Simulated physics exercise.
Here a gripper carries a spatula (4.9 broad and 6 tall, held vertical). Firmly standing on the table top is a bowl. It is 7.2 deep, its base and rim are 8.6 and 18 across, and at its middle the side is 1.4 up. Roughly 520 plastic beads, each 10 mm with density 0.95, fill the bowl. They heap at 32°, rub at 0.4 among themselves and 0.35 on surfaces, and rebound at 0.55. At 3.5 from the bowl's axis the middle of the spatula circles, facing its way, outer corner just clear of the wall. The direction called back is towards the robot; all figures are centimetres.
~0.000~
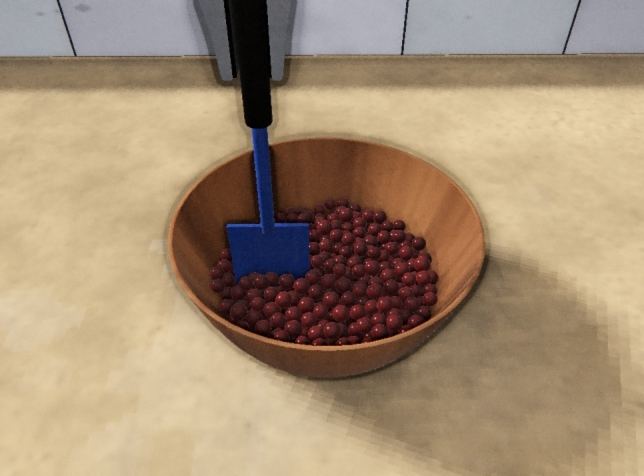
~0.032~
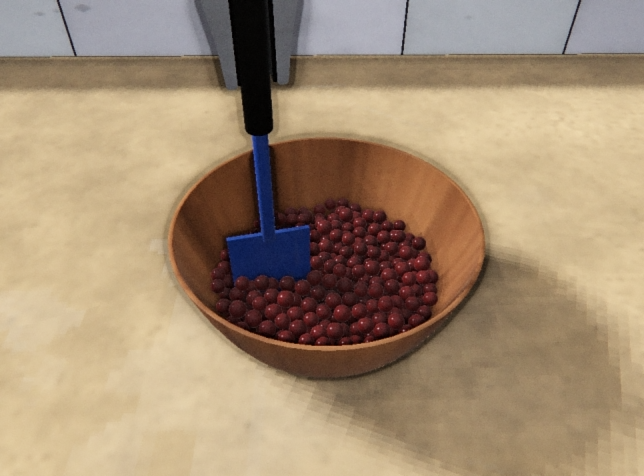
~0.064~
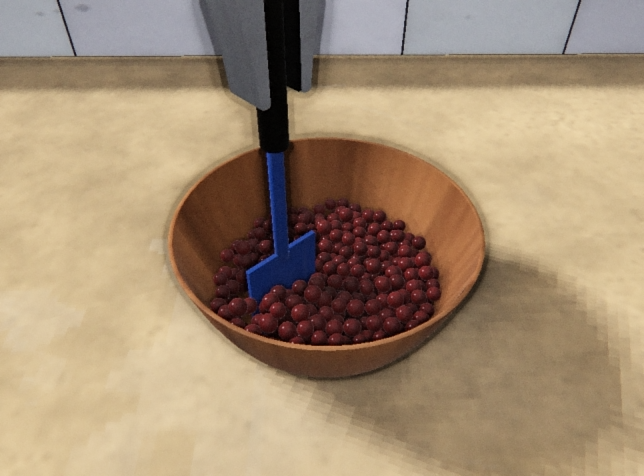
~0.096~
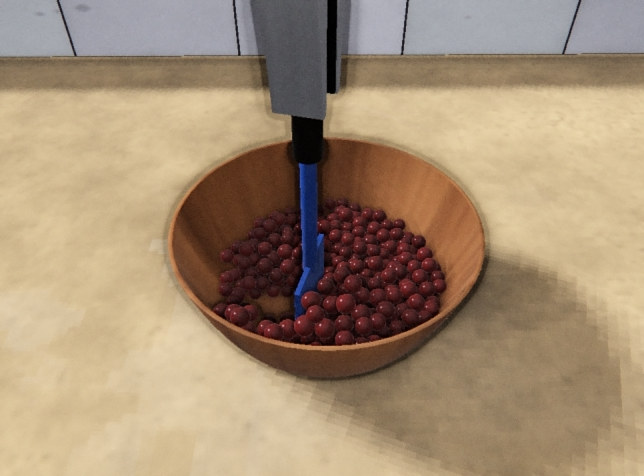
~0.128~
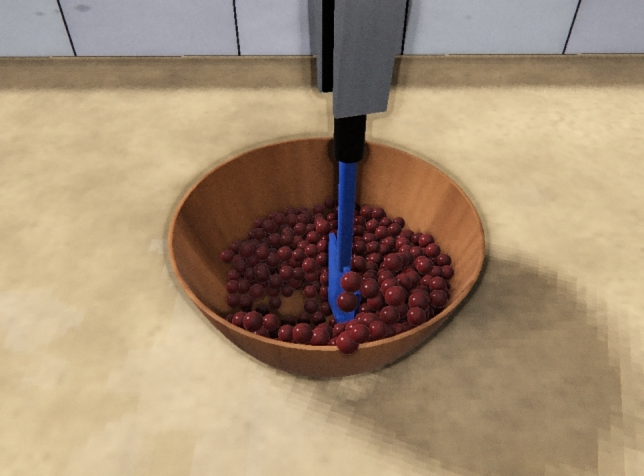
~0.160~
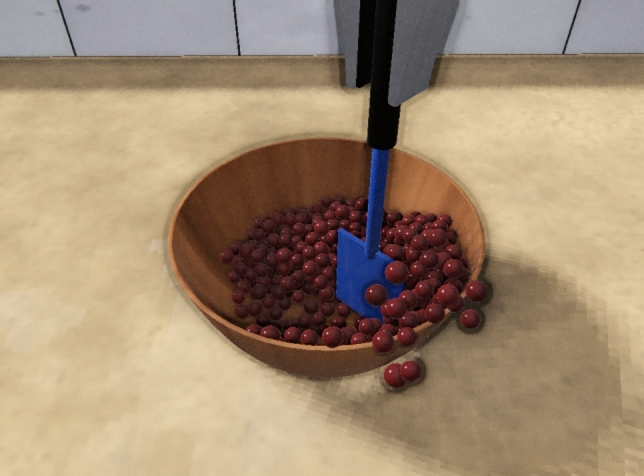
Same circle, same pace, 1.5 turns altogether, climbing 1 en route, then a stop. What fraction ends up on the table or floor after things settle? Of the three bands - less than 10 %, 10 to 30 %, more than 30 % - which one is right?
The right band is 10 to 30 %.
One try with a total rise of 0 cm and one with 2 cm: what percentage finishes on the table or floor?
First try about 25 per cent, second about 20 per cent.
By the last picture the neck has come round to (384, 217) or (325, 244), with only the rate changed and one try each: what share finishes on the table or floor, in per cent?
Some 30 and 0 per cent respectively.
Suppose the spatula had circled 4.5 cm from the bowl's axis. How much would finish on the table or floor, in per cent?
Close to 25 in a hundred then.
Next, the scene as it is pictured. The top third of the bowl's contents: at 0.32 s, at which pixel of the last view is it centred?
Roughly pixel (287, 186).
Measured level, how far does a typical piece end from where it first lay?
My guess is close to 9 centimetres.
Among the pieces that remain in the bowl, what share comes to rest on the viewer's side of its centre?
I'd say around 45 per cent.
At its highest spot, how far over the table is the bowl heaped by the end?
Height: Roughly 6.0 cm.
After 0.32 s, 290° round, highest piece 10 above the table; 463 in the bowl, 17 on the table or floor, 36 in flight or on the tool.
After 0.48 s, 84° round, highest piece 9 above the table; 425 in the bowl, 71 on the table or floor, 20 in flight or on the tool.
After 0.76 s, 180° round, highest piece 7 above the table; 407 in the bowl, 109 on the table or floor.
After 1.46 s, 180° round, highest piece 6 above the table; 407 in the bowl, 109 on the table or floor.
At rest, 407 in the bowl, 109 on the table or floor. That is 21 % on the table or floor.
